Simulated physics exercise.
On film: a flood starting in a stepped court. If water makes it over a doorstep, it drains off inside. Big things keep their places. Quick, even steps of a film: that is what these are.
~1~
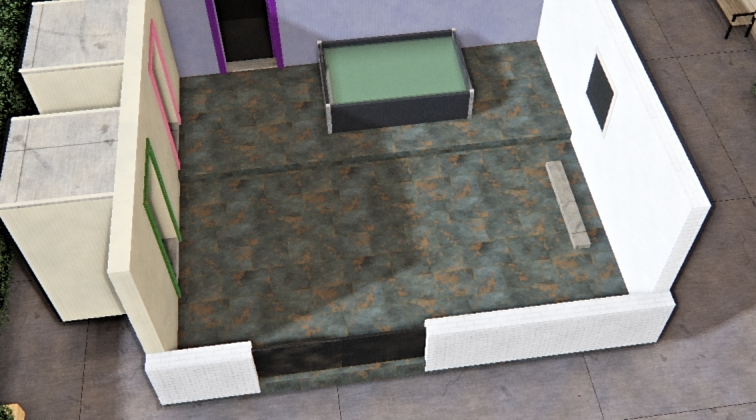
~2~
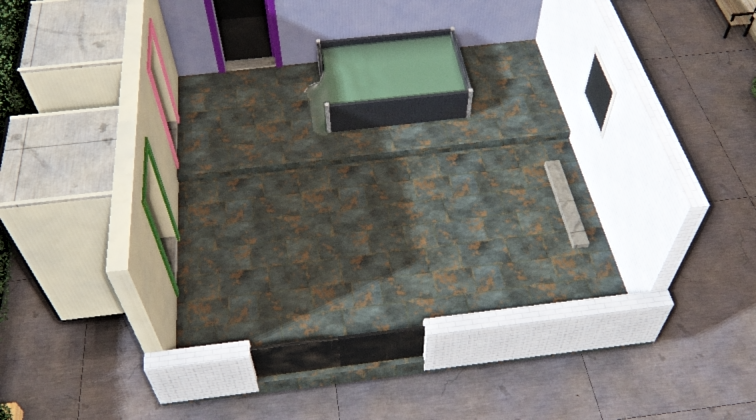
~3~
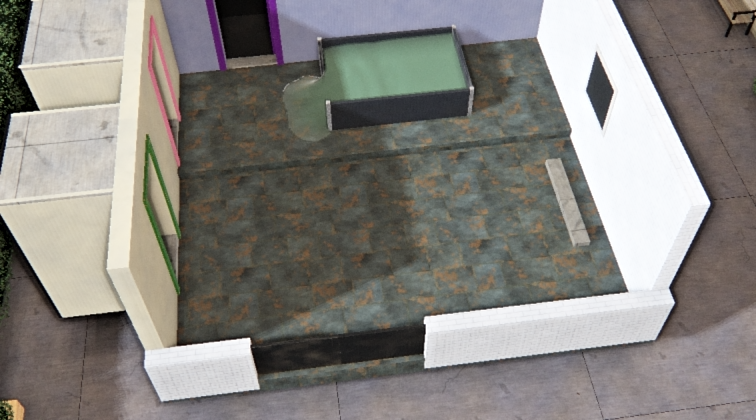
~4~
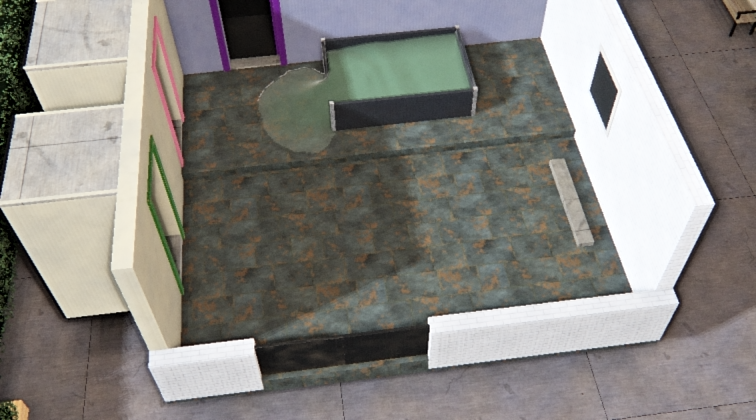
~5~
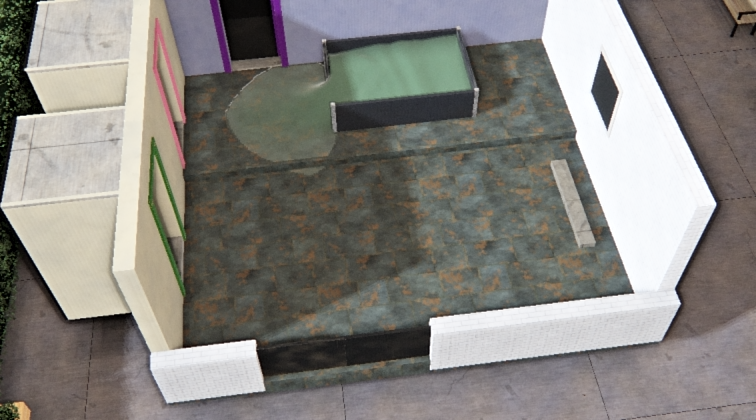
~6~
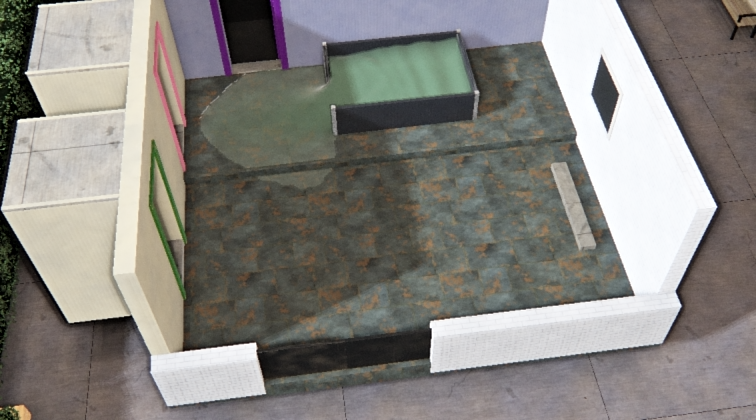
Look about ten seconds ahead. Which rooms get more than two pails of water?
In the end the green door will keep to two buckets; the pink door will go over two buckets; the purple door will go over two buckets.
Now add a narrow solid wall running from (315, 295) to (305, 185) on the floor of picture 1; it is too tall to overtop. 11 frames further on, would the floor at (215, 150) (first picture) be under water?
At that spot: Submerged.
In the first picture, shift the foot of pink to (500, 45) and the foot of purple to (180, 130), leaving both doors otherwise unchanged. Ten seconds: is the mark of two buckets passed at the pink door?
Note: Pink door keeps within limits.
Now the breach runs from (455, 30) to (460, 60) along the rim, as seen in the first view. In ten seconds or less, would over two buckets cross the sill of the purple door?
As I see it, the purple door stays short of it.
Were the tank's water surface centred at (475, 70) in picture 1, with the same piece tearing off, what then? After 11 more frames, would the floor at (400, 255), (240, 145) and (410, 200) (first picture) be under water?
My reading is missed by the flood first, hit by the flood next and missed by the flood last.
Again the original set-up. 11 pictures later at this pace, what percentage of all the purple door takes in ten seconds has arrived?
Around 5 in a hundred.
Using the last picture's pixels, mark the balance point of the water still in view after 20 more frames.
Roughly (303, 138).
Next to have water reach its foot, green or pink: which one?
First comes the pink-painted one.
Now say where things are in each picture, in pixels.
Still water in the water tank at (393, 70), in the first picture.
The front is at (323, 133), out from the gap at (327, 101), in the second picture.
The front is at (303, 136), out from the gap at (328, 99), in the third picture.
Water pours out at (332, 100) and has run to (264, 100), in the fourth picture.
Water pours out at (333, 101) and has run to (231, 115), in the fifth picture.
Water pours out at (333, 104) and has run to (206, 131), in the sixth picture.
A moment on, water covers 20 % of the floor; the green door not reached, the pink door over two buckets in, the purple door under two buckets in.
Next, water covers 25 % of the floor; the green door wet at the sill, nothing in, the pink door far over two buckets in, the purple door under two buckets in.
Then, water covers 30 % of the floor; the green door wet at the sill, nothing in, the pink door far over two buckets in, the purple door over two buckets in.
Later, water covers 50 % of the floor; the green door wet at the sill, nothing in, the pink door far over two buckets in, the purple door far over two buckets in.
In the end, water covers 80 % of the floor; the green door wet at the sill, nothing in, the pink door far over two buckets in, the purple door far over two buckets in.
